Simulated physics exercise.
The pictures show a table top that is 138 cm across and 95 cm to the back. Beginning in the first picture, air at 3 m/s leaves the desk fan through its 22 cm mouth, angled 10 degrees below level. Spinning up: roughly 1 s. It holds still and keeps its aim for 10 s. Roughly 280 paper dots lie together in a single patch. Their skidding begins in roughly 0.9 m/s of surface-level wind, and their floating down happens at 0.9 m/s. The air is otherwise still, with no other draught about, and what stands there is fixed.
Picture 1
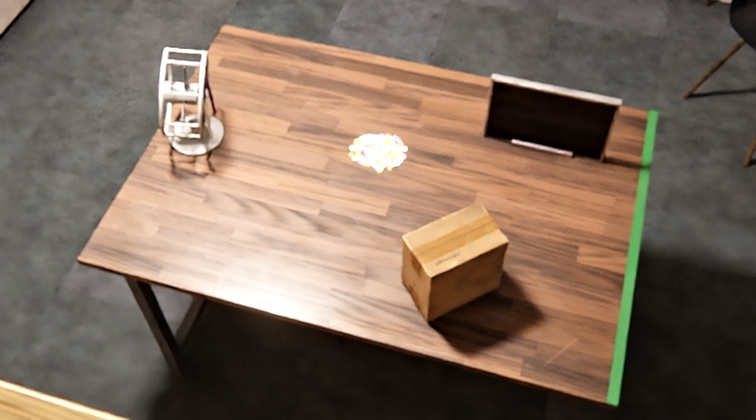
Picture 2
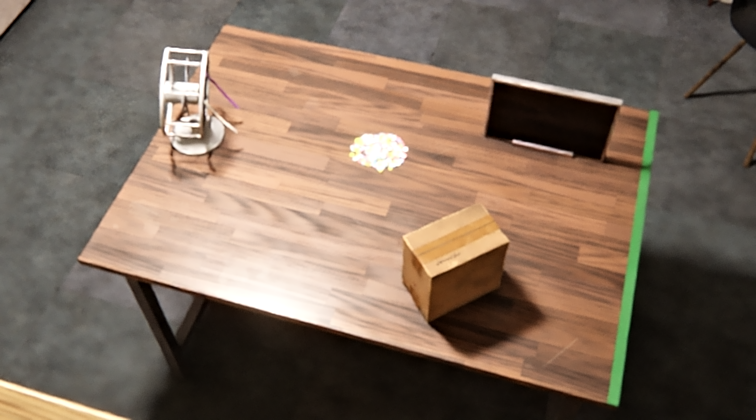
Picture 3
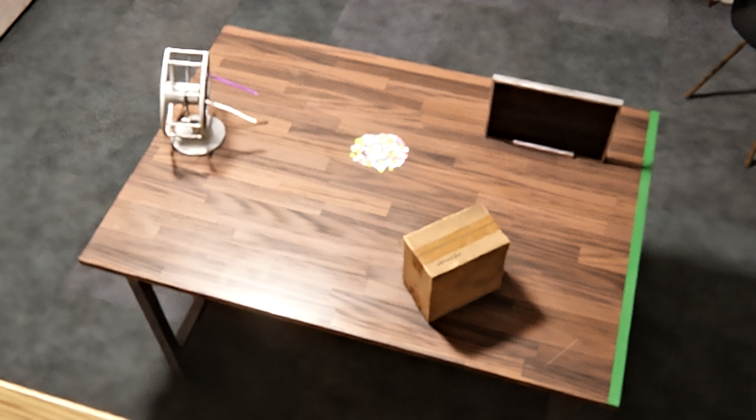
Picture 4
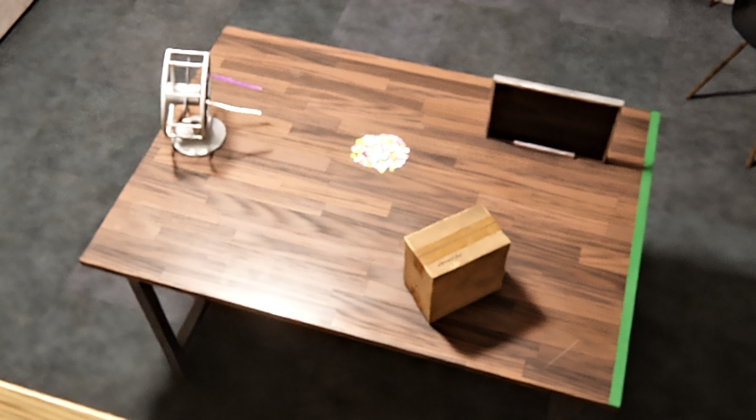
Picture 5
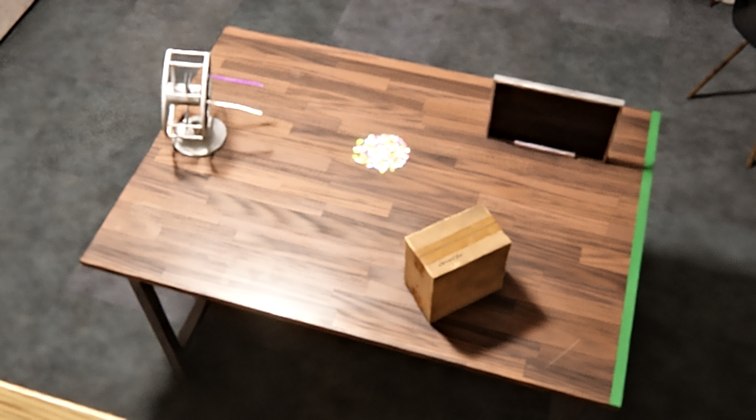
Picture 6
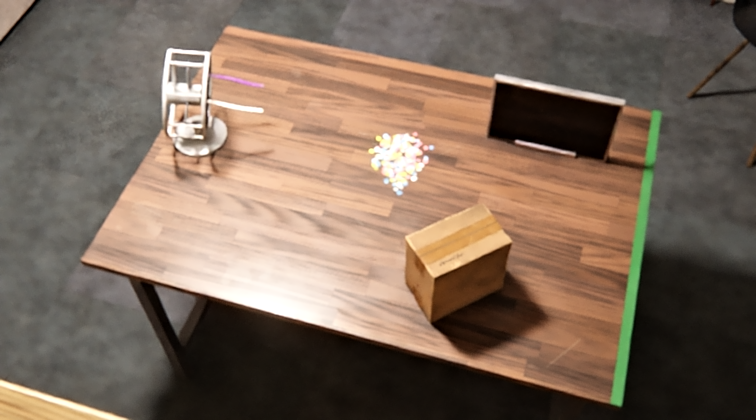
A brown wooden table with a green stripe along its right edge stands on a dark grey floor, seen from above at an angle. A white desk fan sits at the left, pale, multicoloured paper dots lie near the middle, a brown box is in front and a dark-screened laptop behind at right. The fan's purple and white streamers lift and stretch rightward, then the dots spread and skid slightly right.
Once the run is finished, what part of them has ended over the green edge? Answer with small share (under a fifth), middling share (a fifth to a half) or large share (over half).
A large share.
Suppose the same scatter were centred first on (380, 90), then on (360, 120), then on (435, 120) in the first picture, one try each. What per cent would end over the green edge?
0 %, 10 %, 10 %.
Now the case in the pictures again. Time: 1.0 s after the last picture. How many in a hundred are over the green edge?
About 100 %.
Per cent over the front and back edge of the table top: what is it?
About 0 per cent front and 1 per cent back.
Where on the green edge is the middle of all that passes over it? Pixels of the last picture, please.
Near (645, 233).
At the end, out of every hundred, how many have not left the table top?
I'd say close to 2 percent.
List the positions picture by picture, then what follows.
In the first frame, the middle of the paper dots is near (377, 152), none has stirred yet and the mouth of the desk fan is at (185, 94).
In the second frame, the middle of the paper dots is near (378, 152), none has stirred yet and the green edge is centred on (641, 240).
In the third frame, the middle of the paper dots is near (379, 153), none has stirred yet, the top of a laptop is at (557, 89) and the top of a box is at (457, 239).
In the fourth frame, the middle of the paper dots is near (379, 153) and none has stirred yet.
In the fifth frame, the middle of the paper dots is near (383, 153) and about 1 % have left their places.
In the sixth frame, the middle of the paper dots is near (399, 156), the farthest in sight from the desk fan is at (432, 148) and about 75 % have left their places.
Then, 1.0 s after the last picture, 40 % are on the move or not yet settled, 95 % are over the green edge.
Then, 2.2 s after the last picture, 3 % are on the move or not yet settled, 96 % are over the green edge.
Then, 4.6 s after the last picture, 2 % are on the move or not yet settled, 96 % are over the green edge.
Then, 9.1 s after the last picture, at the end, 96 % are over the green edge.
